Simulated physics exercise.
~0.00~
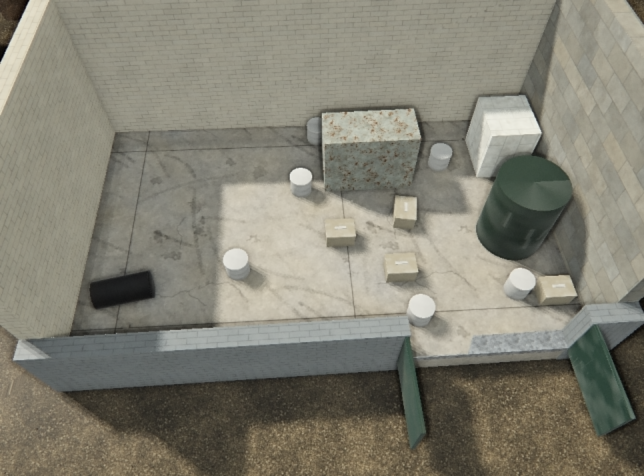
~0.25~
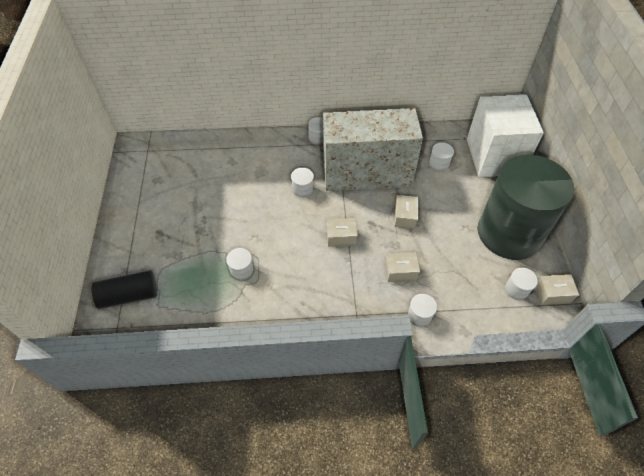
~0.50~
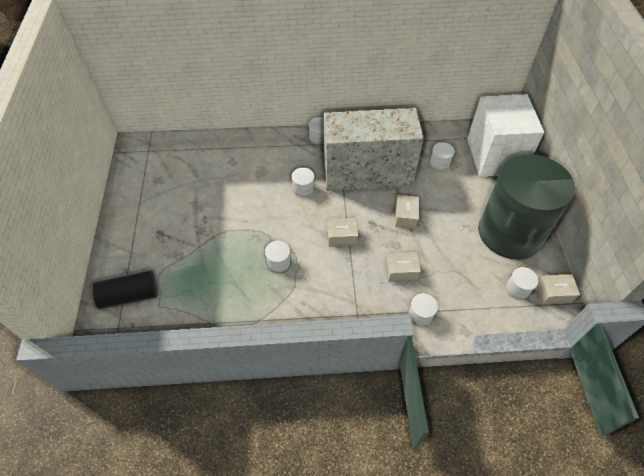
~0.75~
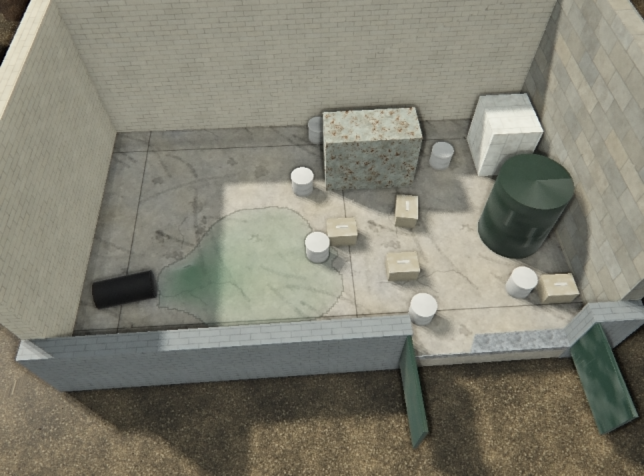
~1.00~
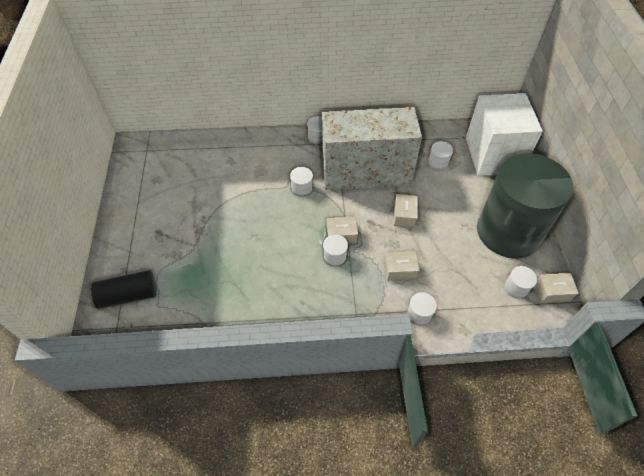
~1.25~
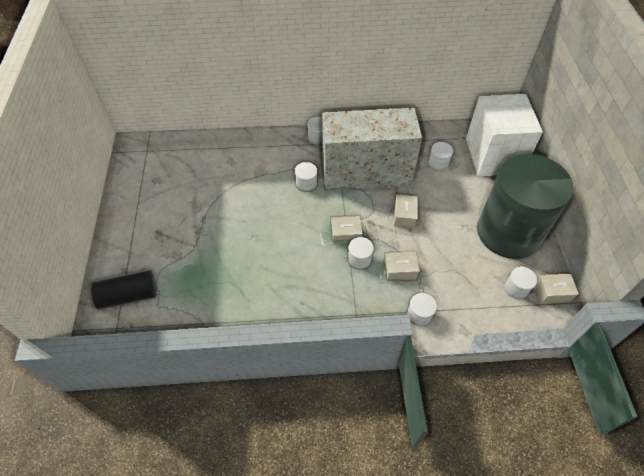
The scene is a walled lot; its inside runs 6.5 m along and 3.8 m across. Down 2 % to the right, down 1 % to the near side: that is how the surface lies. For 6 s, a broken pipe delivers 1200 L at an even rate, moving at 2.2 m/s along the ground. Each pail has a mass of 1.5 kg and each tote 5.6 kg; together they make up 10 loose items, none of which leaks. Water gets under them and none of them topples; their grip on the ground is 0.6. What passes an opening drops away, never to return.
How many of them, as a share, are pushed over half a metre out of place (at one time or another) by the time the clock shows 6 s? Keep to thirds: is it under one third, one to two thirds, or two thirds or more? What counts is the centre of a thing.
The share is two thirds or more.
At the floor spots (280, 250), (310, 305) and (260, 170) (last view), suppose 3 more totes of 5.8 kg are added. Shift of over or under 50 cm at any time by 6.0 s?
Sequence of outcomes: Crosses it, crosses it, does not cross it.
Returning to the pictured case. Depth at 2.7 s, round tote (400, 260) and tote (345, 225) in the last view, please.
First roughly 4 cm, second roughly 4 cm.
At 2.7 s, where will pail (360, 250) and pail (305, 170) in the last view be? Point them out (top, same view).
Estimated pixels: (448, 240) and (305, 120).
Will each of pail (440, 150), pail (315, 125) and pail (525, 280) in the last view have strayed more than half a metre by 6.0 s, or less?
Listed order: Below the mark, above the mark and above the mark.
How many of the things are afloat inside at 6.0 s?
Count at that moment: 9.
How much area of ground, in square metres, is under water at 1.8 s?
About 10.0 m2 is covered.
After 1.8 s 3 of 10 are over 50 cm from their spots; 3 afloat.
After 2.7 s 5 of 10 are over 50 cm from their spots; 5 afloat.
After 4.2 s 8 of 10 are over 50 cm from their spots; 8 afloat.
After 6.0 s 8 of 10 are over 50 cm from their spots, and 8 have been at some point; 9 afloat.
